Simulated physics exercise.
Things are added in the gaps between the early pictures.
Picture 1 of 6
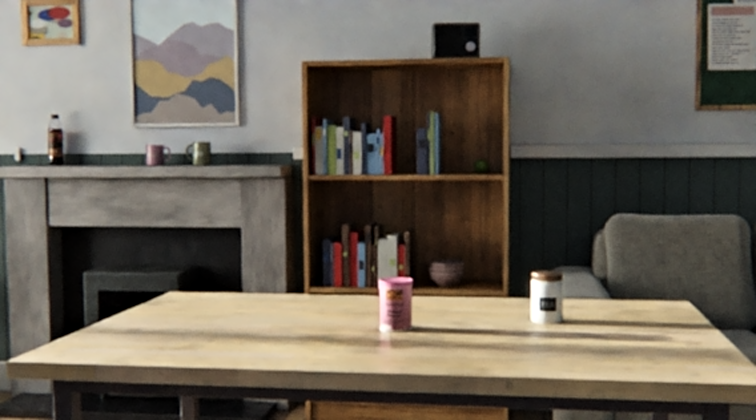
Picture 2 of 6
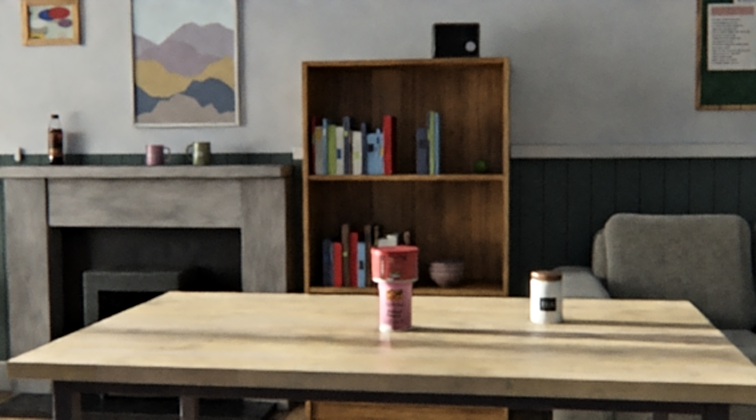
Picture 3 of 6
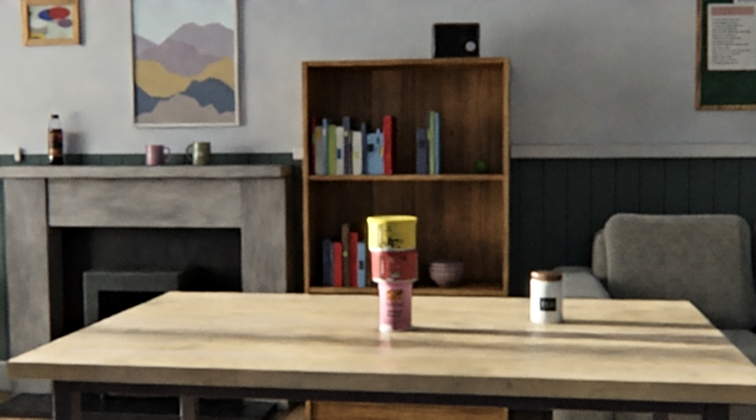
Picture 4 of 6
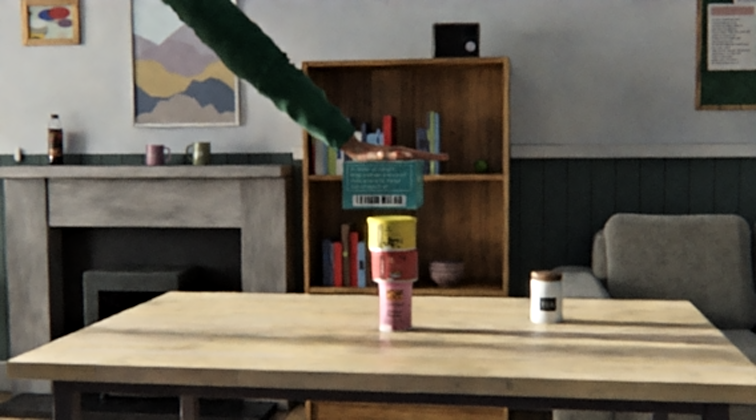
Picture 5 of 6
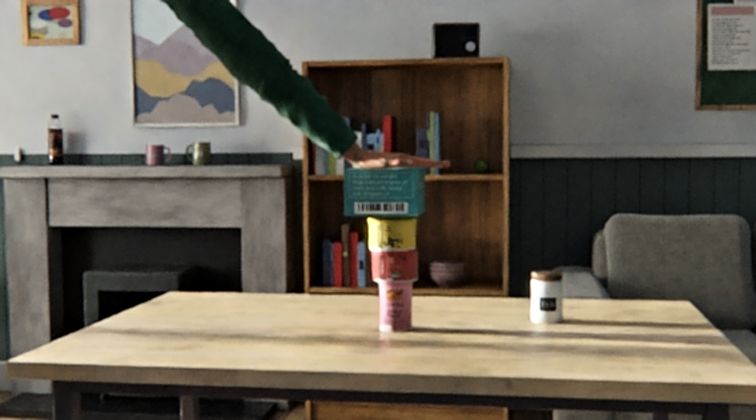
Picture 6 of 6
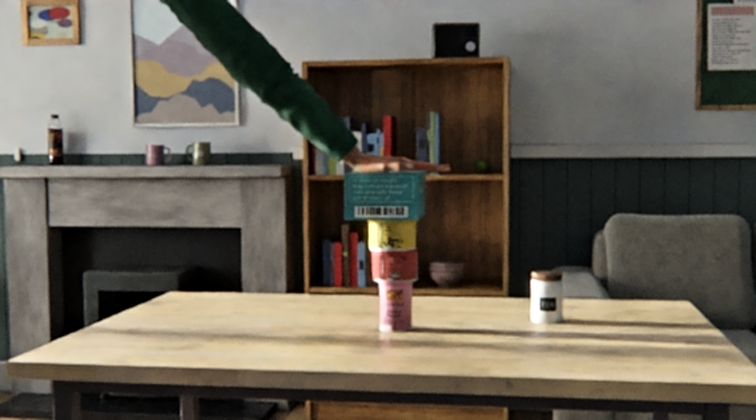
A stack on a wooden table grows from a pink tin as a red item and then a yellow one appear on top, before a green-sleeved arm lowers a turquoise box onto them and keeps its hand there.
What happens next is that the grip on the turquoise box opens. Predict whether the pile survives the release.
Safe.
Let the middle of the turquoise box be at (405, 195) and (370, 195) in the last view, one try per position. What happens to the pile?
Case one: The pile stands firm; case two: It topples.
Then, 0.20 s past the last view, nothing moves.
Then, 0.40 s past the last view, turquoise box resting near (386, 195).
Finally, all 5 still in place. Final places as the last picture's camera would see them, turquoise box near (386, 196). The pile stays up.
